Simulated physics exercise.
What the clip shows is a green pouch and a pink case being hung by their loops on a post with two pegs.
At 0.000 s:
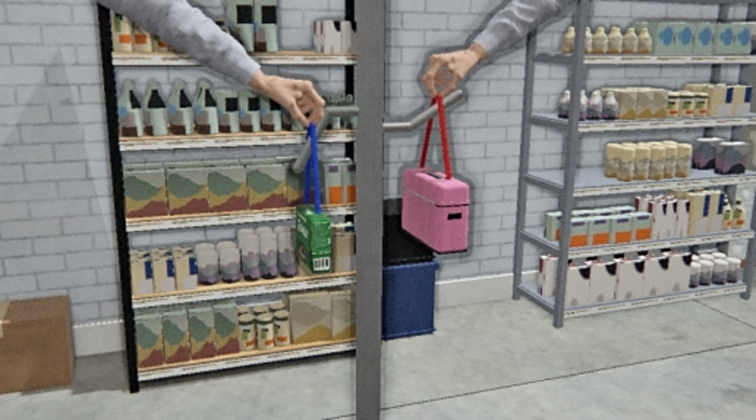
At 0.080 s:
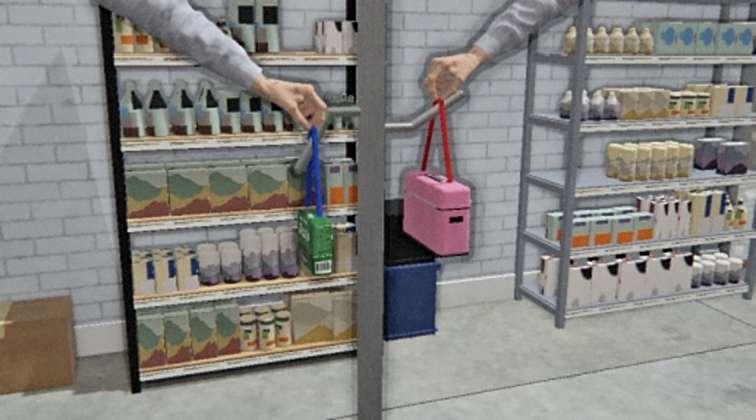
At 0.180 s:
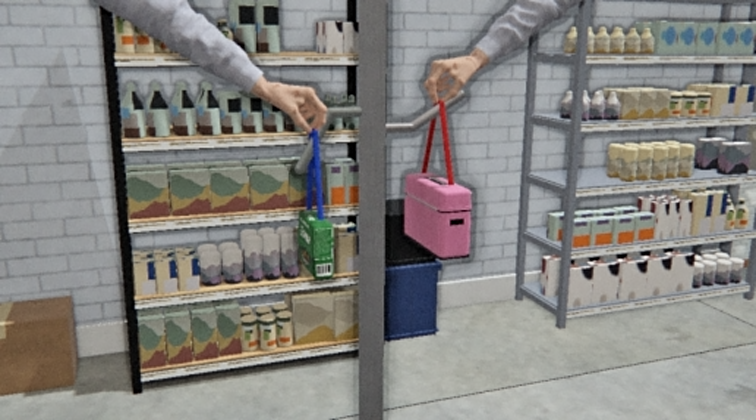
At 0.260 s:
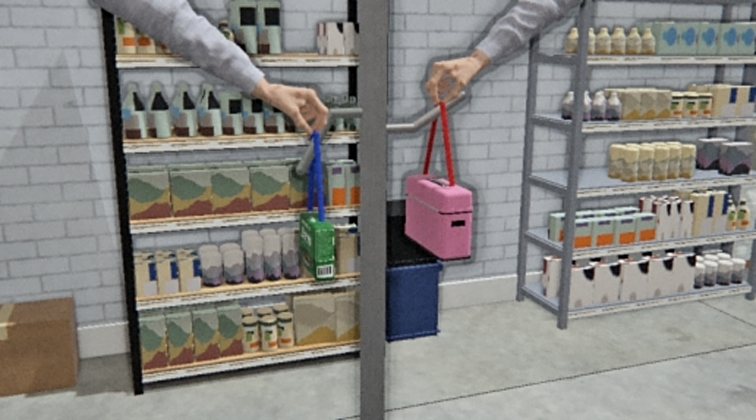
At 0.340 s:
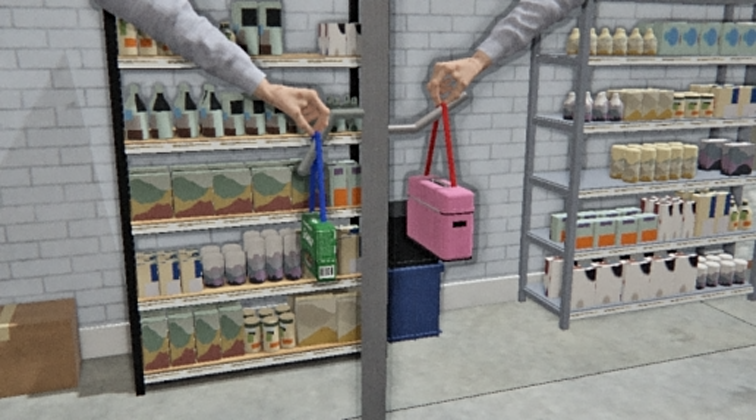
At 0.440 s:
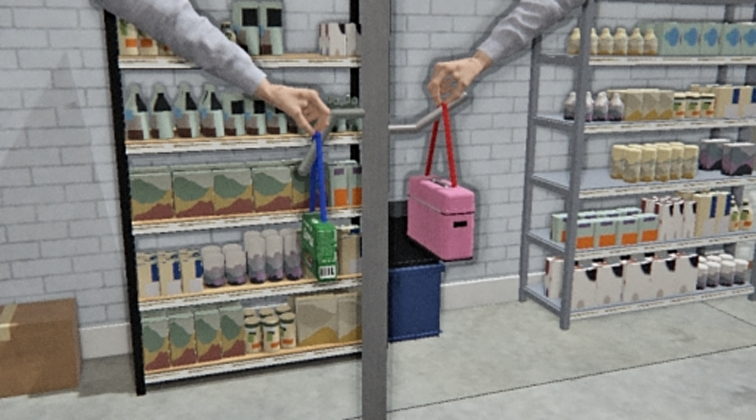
Two hands holding a green pouch by a blue loop and a pink case by a red loop at a post's pegs, barely moving.
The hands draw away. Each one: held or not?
Green pouch - not held, pink case - held.
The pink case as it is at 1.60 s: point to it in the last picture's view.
At that time it is near (409, 236) in the last view.
By 0.72 s, green pouch falling near (320, 337); pink case on its peg near (422, 231).
By 1.02 s, green pouch on the floor; pink case on its peg near (384, 235).
By 1.60 s, green pouch on the floor; pink case on its peg near (409, 235).
When it is over, green pouch on the floor; pink case on its peg near (387, 238). The green pouch slips off its peg and the pink case holds on.
